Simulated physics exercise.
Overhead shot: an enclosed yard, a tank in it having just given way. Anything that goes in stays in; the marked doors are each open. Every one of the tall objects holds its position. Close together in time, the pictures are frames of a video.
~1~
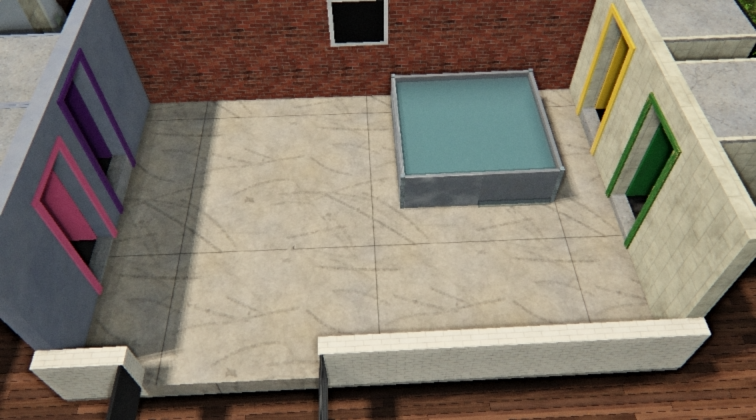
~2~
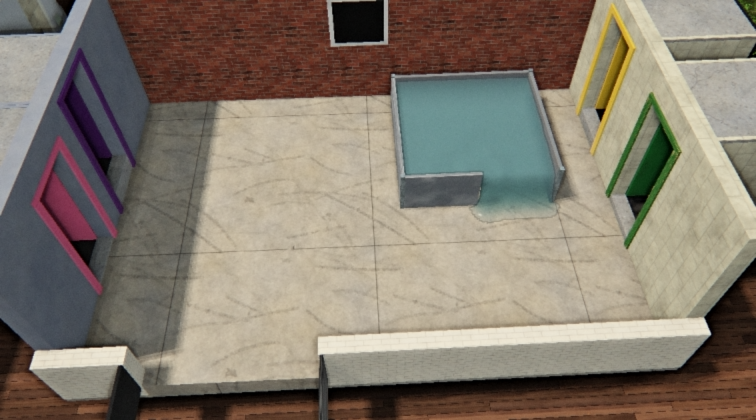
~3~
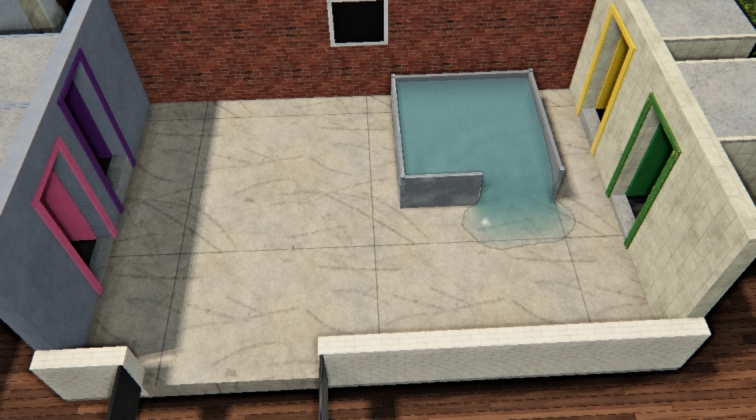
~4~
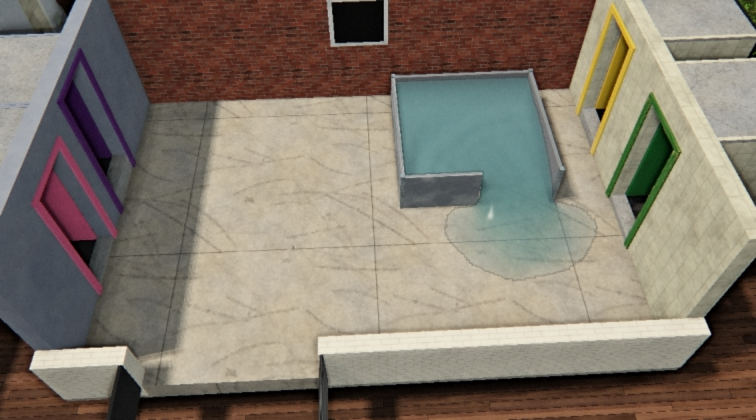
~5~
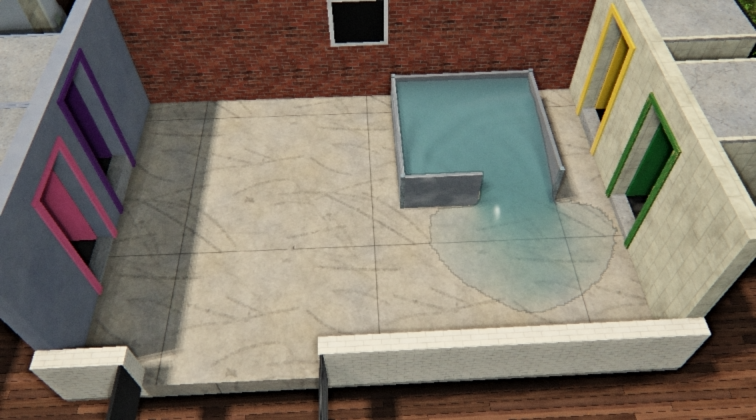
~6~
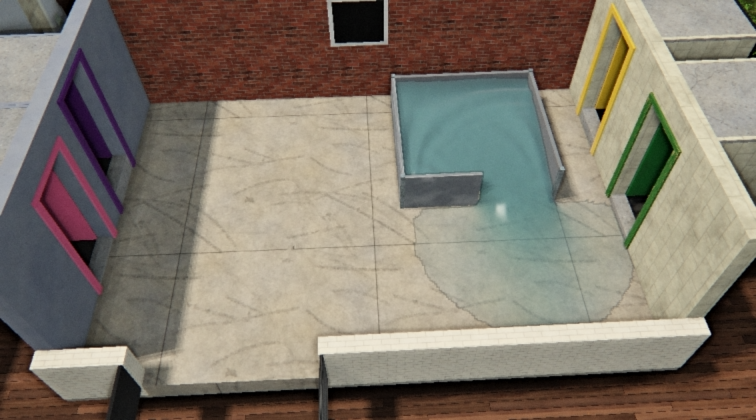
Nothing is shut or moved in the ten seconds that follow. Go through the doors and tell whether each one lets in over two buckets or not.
In the end purple door: At most two buckets; green door: Over two buckets; pink door: Over two buckets; yellow door: At most two buckets.
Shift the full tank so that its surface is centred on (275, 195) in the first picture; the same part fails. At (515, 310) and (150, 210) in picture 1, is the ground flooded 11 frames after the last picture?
Soaked, parched.
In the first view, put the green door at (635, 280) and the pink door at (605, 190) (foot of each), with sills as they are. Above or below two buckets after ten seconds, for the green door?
The green one overflows.
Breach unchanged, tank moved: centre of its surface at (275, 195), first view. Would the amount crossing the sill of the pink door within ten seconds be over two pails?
Pink door: Undershoots.
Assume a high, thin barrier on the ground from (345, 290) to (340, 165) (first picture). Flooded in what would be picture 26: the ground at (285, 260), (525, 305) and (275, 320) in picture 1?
Taking the three spots in turn, they are inundated, inundated and inundated.
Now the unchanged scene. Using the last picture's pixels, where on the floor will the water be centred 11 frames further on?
Around pixel (495, 206).
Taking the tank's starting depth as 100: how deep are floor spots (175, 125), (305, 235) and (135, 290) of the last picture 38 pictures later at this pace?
I'd put them at close to 2 per cent, then 6 per cent, then 14 per cent.
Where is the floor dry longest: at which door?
The purple door.
A moment on, water covers 20 % of the floor; the purple door not reached, the green door wet at the sill, nothing in, the pink door not reached, the yellow door not reached.
Next, water covers 25 % of the floor; the purple door not reached, the green door under two buckets in, the pink door not reached, the yellow door not reached.
Then, water covers 45 % of the floor; the purple door not reached, the green door under two buckets in, the pink door not reached, the yellow door not reached.
Later, water covers 85 % of the floor; the purple door wet at the sill, nothing in, the green door far over two buckets in, the pink door over two buckets in, the yellow door wet at the sill, nothing in.
In the end, water covers 100 % of the floor; the purple door wet at the sill, nothing in, the green door far over two buckets in, the pink door far over two buckets in, the yellow door wet at the sill, nothing in.
